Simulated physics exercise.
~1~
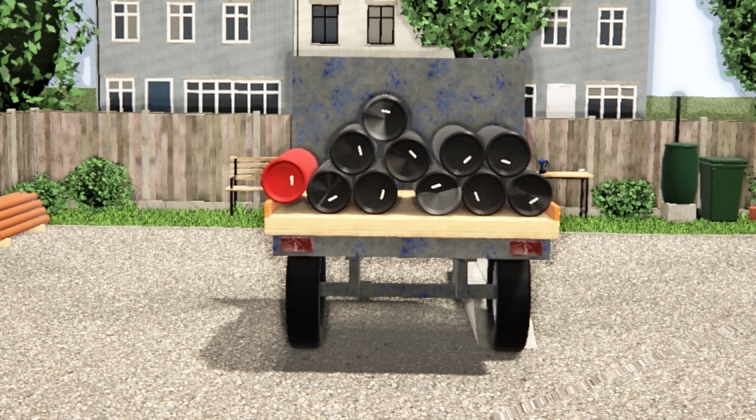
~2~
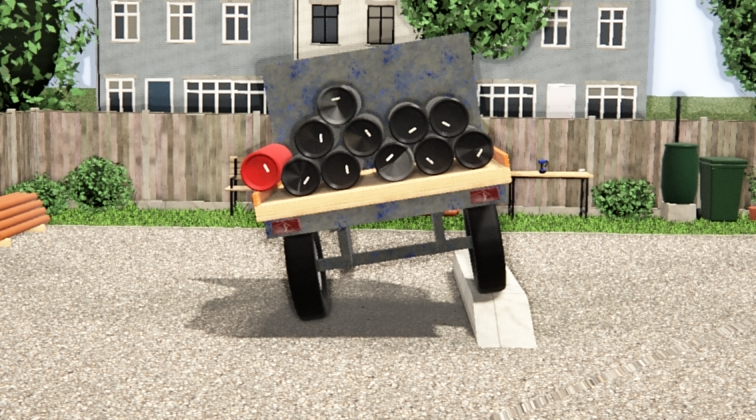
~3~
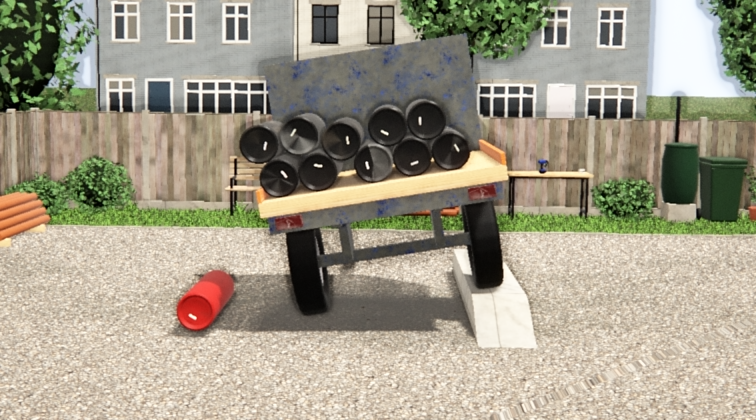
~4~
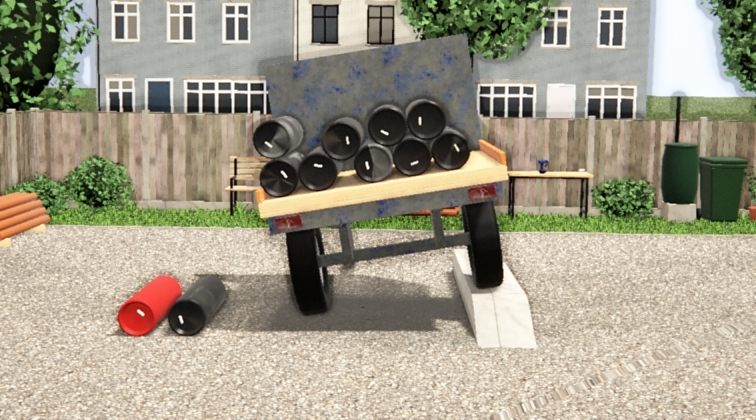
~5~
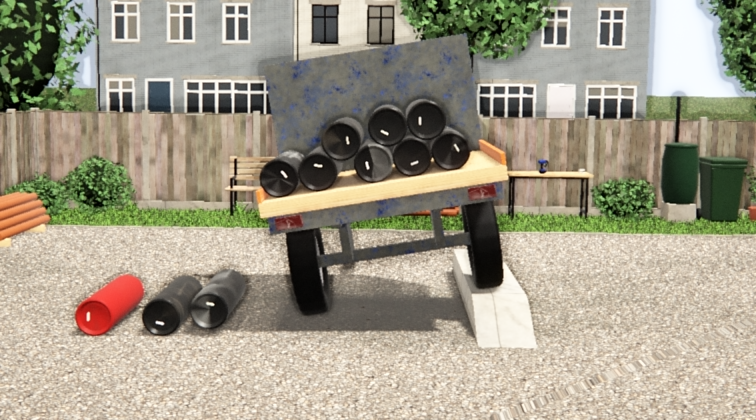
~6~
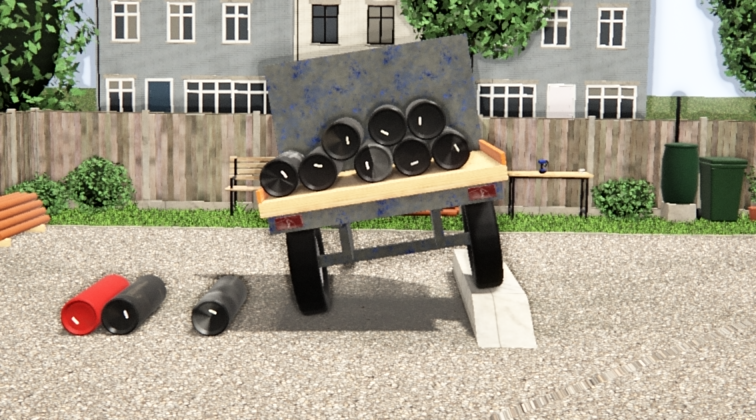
In a gravel yard, a trailer tilts on a kerb and drops one red and two black cylinders.
